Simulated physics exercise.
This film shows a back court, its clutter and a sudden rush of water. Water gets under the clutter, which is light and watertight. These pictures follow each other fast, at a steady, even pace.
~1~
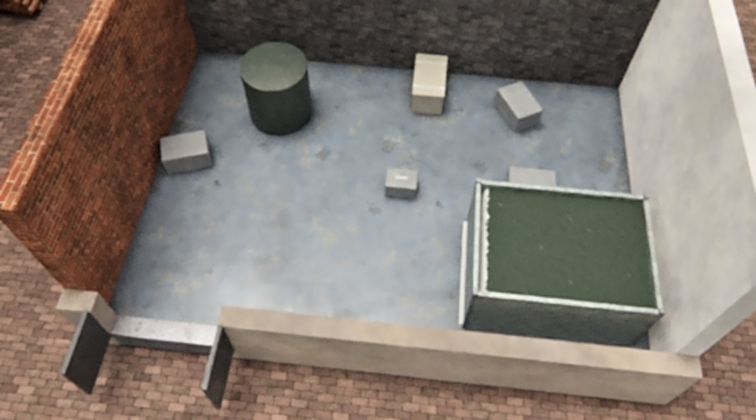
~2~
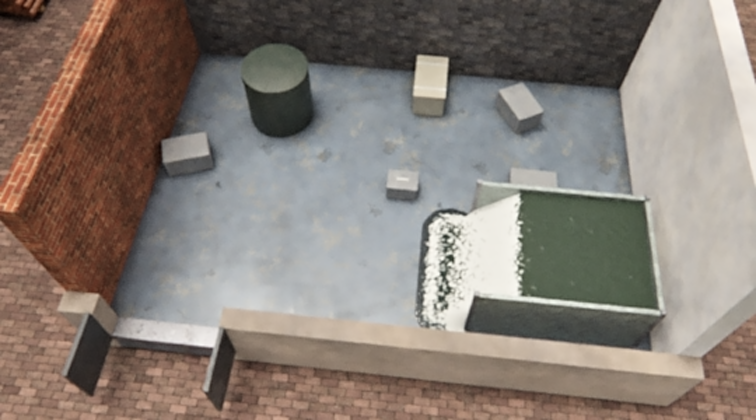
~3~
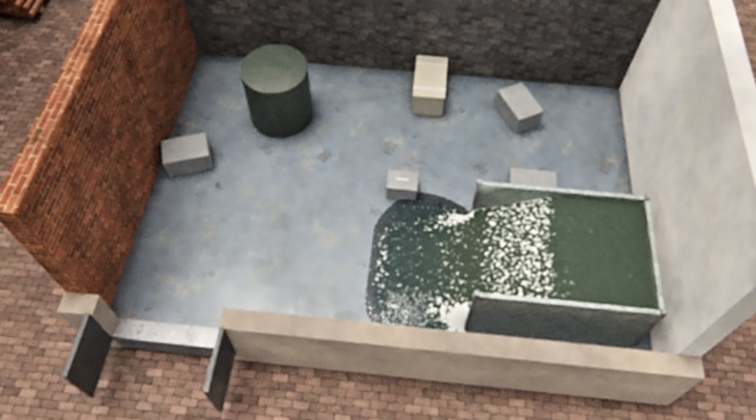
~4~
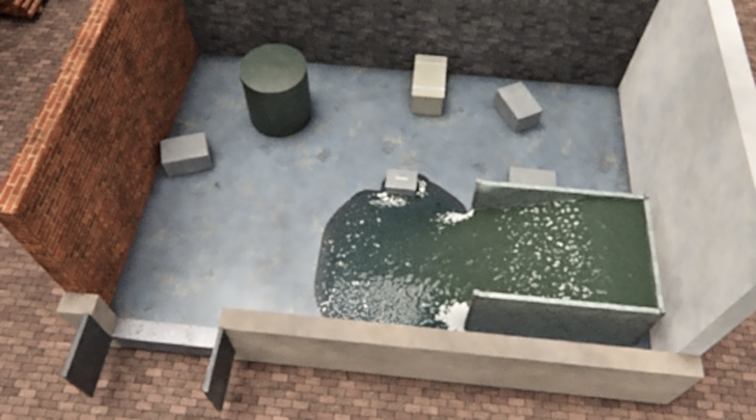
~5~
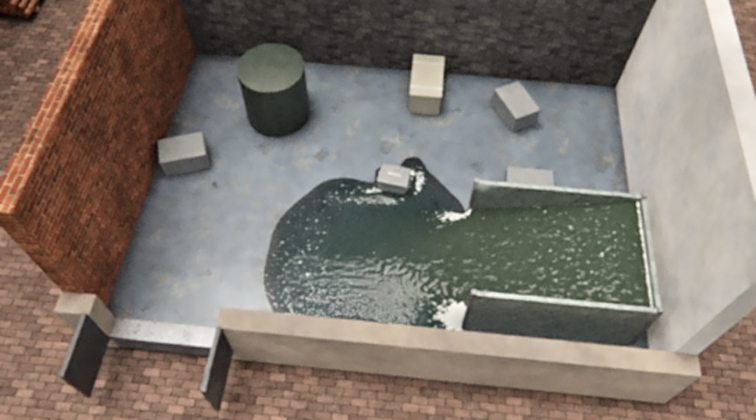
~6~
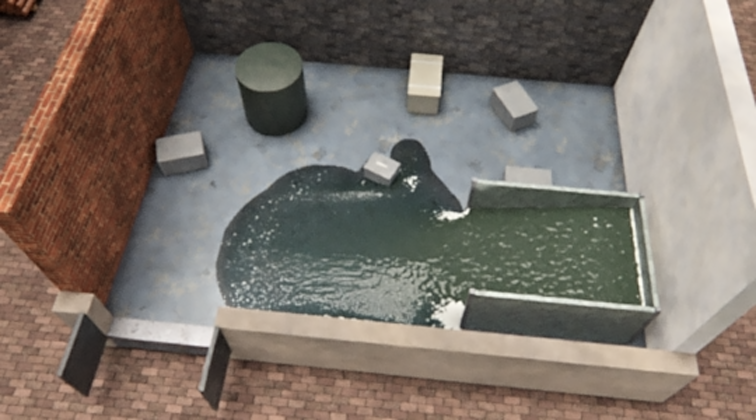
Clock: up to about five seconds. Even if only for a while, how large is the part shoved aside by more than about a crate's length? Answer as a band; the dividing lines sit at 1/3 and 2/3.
1/3 to 2/3.
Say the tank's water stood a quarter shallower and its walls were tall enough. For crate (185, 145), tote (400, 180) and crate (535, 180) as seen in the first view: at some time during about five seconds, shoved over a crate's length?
Object 1: Covered it. Object 2: Covered it. Object 3: Didn't cover it.
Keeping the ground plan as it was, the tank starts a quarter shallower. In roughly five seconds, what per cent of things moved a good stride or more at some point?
Share displaced: Approx. 40 percent.
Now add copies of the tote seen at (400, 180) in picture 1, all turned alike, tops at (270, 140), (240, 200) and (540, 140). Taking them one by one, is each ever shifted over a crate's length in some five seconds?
Going by the order given: Travels that far, travels that far, stays in place.
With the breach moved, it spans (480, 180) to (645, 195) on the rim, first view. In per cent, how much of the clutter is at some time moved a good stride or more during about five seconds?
Roughly 100 percent.
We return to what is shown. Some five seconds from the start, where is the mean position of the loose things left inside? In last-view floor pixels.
Somewhere near (448, 124) in the last view.
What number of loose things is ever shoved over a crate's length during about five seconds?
Number: 3.
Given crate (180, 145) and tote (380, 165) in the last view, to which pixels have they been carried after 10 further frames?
At about (182, 84) and (316, 60).
A moment on, 1 of 5 are well off their spots; 0 afloat.
Next, 2 of 5 are well off their spots; 1 afloat.
Later, 2 of 5 are well off their spots; 2 afloat.
In the end, 3 of 5 are well off their spots, and 3 have been at some point; 2 afloat.
